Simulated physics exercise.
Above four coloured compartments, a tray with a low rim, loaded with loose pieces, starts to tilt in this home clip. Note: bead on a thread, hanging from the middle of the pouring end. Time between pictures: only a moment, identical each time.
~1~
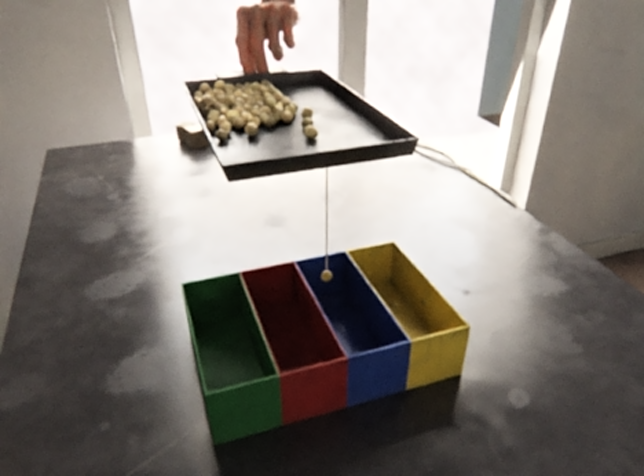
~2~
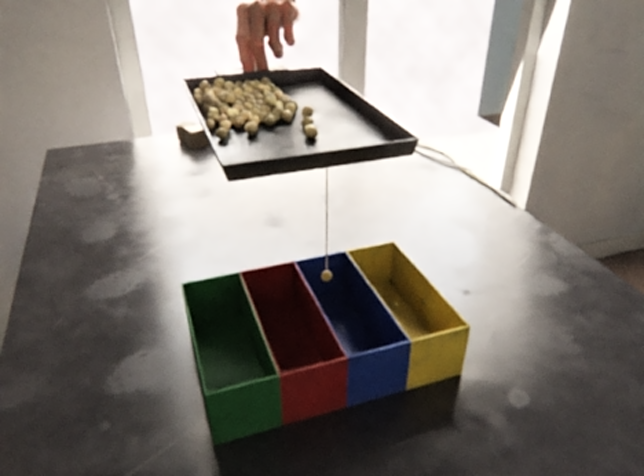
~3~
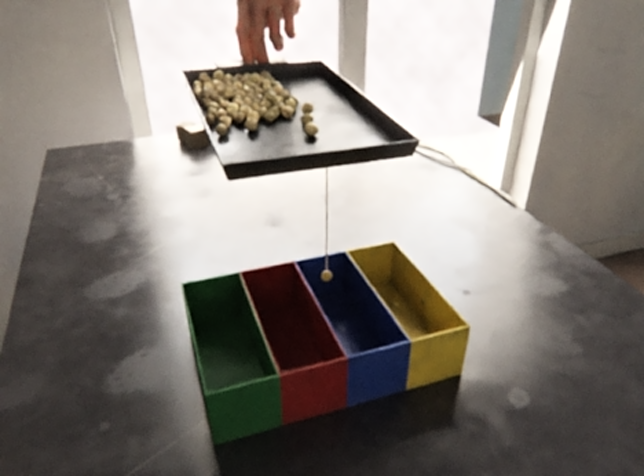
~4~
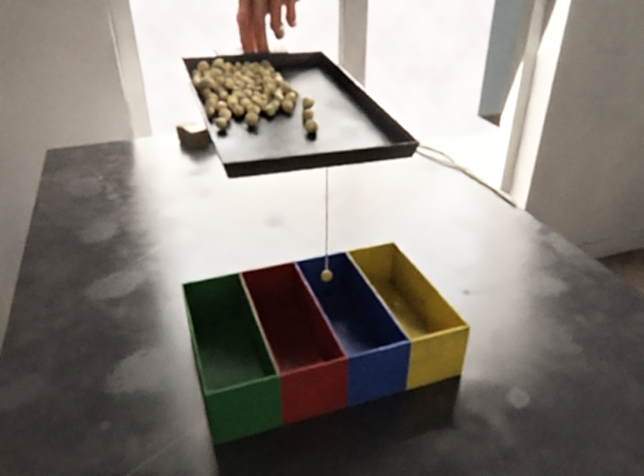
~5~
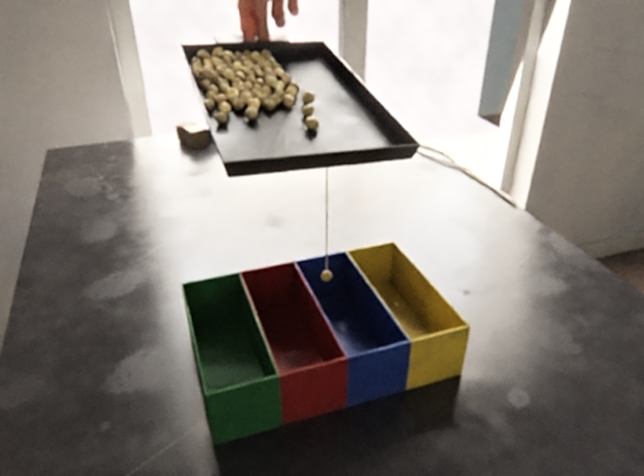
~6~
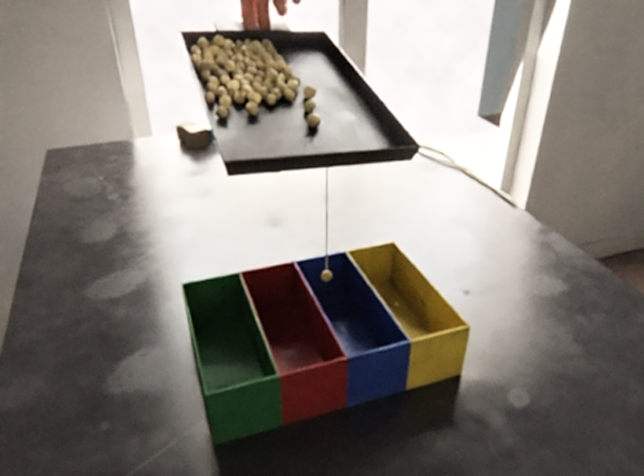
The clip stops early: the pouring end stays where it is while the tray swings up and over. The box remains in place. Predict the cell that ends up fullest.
I would say the yellow cell.
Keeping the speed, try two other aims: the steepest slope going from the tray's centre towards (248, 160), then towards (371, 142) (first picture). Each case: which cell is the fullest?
Try 1 - green; try 2 - the yellow cell.
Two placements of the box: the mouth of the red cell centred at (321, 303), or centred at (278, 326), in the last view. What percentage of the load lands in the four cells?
About 100 and 70 per cent.
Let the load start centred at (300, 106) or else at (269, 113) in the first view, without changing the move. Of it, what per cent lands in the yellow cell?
60 and 50 per cent.
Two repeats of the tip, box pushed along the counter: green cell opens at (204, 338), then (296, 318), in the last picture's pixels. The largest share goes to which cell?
First try: That yellow cell. Second try: The blue one.
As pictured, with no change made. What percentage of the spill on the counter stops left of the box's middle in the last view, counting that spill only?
About 0 per cent.
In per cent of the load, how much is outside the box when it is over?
Close to 10 %, give or take.
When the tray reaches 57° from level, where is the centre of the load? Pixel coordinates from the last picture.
Around (354, 130).
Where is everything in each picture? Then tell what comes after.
Corners of the pouring end (227, 163) and (414, 137), level; middle of the load (240, 104), macadamia nuts; bead on its thread (327, 276); green cell (245, 405); red cell (314, 387); blue cell (378, 369); yellow cell (438, 353), in the first frame.
Corners of the pouring end (227, 163) and (414, 137), level; middle of the load (239, 102), in the second frame.
Corners of the pouring end (227, 162) and (415, 139), tipped barely, lowest at the right corner; middle of the load (239, 96), in the third frame.
Corners of the pouring end (228, 161) and (415, 140), tipped a little, lowest at the right corner; middle of the load (239, 87), in the fourth frame.
Corners of the pouring end (228, 160) and (416, 142), tipped a little, lowest at the right corner; middle of the load (239, 78), in the fifth frame.
Corners of the pouring end (229, 159) and (416, 144), tipped a little, lowest at the right corner; middle of the load (240, 69); green cell (245, 405); red cell (314, 387); blue cell (378, 369); yellow cell (438, 353), in the sixth frame.
Just after the last frame, tray tipped steeply; almost all on the tray; just a few in the yellow cell; just a few falling or outside the box.
A moment on, tray tipped right over; roughly half on the tray; roughly a quarter in the yellow cell; about a tenth in the blue cell; roughly a quarter falling or outside the box.
Further on, tray tipped past a quarter turn; roughly two thirds in the yellow cell; roughly a quarter in the blue cell; just a few in the red cell; about a tenth falling or outside the box.
When it is over, tray tipped past a quarter turn; roughly two thirds in the yellow cell; roughly a quarter in the blue cell; just a few in the red cell; not one in the green cell; about a tenth outside the box.
